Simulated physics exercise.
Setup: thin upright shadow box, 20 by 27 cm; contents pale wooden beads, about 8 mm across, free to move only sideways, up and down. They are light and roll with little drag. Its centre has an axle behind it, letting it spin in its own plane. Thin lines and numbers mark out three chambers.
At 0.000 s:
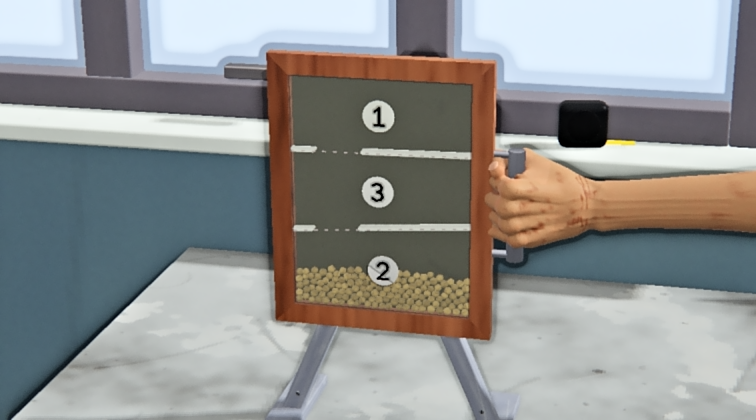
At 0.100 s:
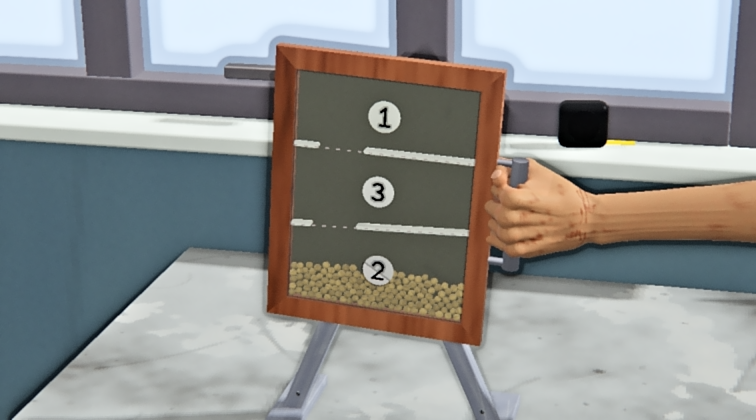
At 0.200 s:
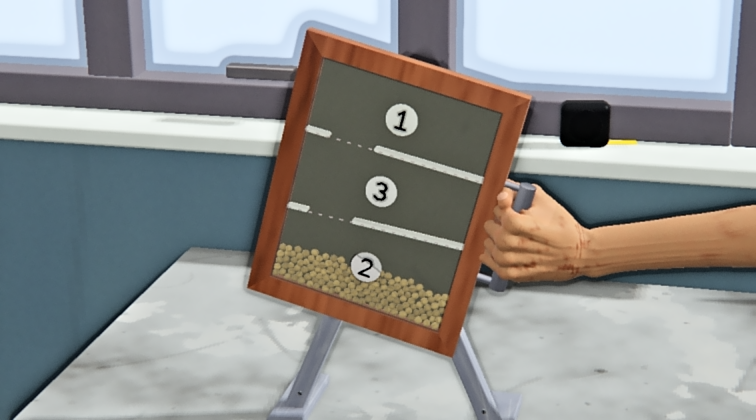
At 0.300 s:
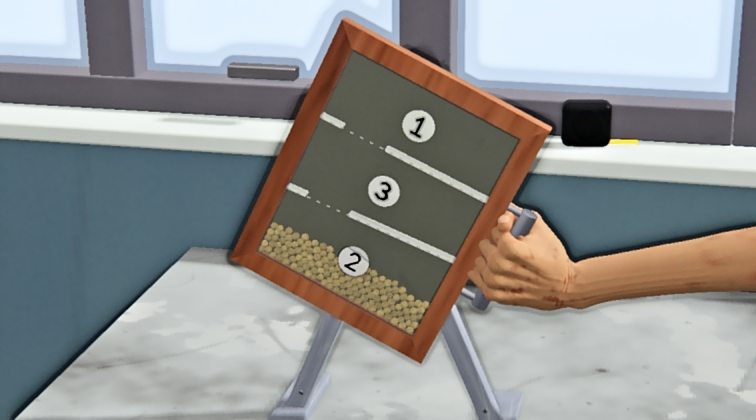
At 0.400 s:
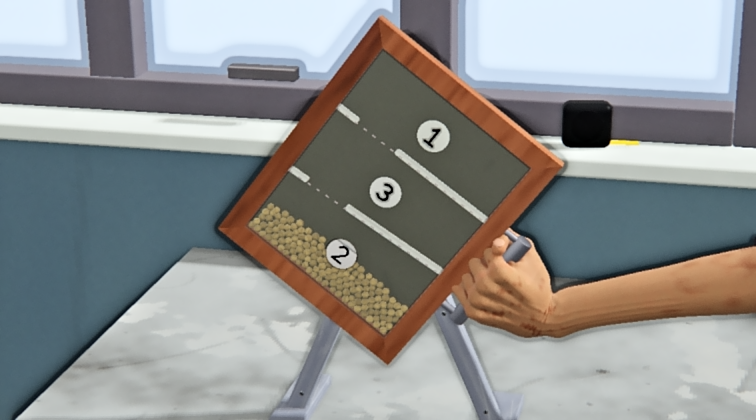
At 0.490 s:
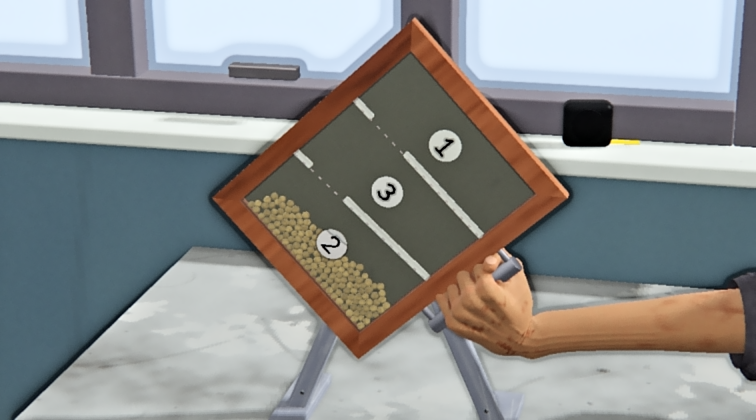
On a marble counter by a window, a hand gripping a handle turns a wood-framed box of pale beads steadily clockwise.
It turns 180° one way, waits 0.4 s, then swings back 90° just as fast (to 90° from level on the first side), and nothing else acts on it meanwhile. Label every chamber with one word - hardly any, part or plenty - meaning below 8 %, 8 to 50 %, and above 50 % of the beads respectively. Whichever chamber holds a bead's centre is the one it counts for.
Chamber 1 - part. Chamber 2 - plenty. Chamber 3 - hardly any.
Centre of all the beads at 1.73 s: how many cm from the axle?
Position estimate: Left 5 cm, above 7 cm.
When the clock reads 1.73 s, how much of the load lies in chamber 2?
The share there is around 100 percent.
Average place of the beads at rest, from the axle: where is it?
The middle sits around 4 cm left of it and 7 cm below it.
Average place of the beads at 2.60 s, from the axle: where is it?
The middle sits around 6 cm left of it and 2 cm below it.
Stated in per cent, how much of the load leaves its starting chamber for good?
Around 25 percent.
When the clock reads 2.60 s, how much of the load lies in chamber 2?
75 %.
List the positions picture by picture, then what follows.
In the first picture, level; about 140 beads; beads' middle (382, 290); highest (430, 275); no. 1 (378, 117), no. 2 (383, 271), no. 3 (378, 192).
In the second picture, turned 4° clockwise; beads' middle (376, 289); highest (326, 265).
In the third picture, turned 15° clockwise; beads' middle (360, 285); highest (283, 247); wall ends (287, 204) to (307, 209), (355, 221) to (466, 248), (305, 127) to (328, 134), (377, 149) to (486, 181).
In the fourth picture, turned 26° clockwise; beads' middle (344, 277); highest (274, 226).
In the fifth picture, turned 37° clockwise; beads' middle (330, 268); highest (271, 207).
In the sixth picture, turned 47° clockwise; beads' middle (324, 260); highest (274, 196); no. 1 (445, 146), no. 2 (332, 244), no. 3 (387, 192).
After 1.73 s, it stands 180° clockwise; the beads' middle is 5 cm left of and 7 cm above the centre; no. 2, 100 %.
After 2.60 s, it stands 135° clockwise; the beads' middle is 6 cm left of and 2 cm below the centre; no. 1, 20 %, no. 2, 75 %.
After 3.07 s, it stands 90° clockwise; the beads' middle is 3 cm left of and 7 cm below the centre; no. 1, 20 %, no. 2, 75 %.
All still by 3.8 s, it stands 90° clockwise; no. 1, 20 %, no. 2, 75 %, no. 3, 0 %.
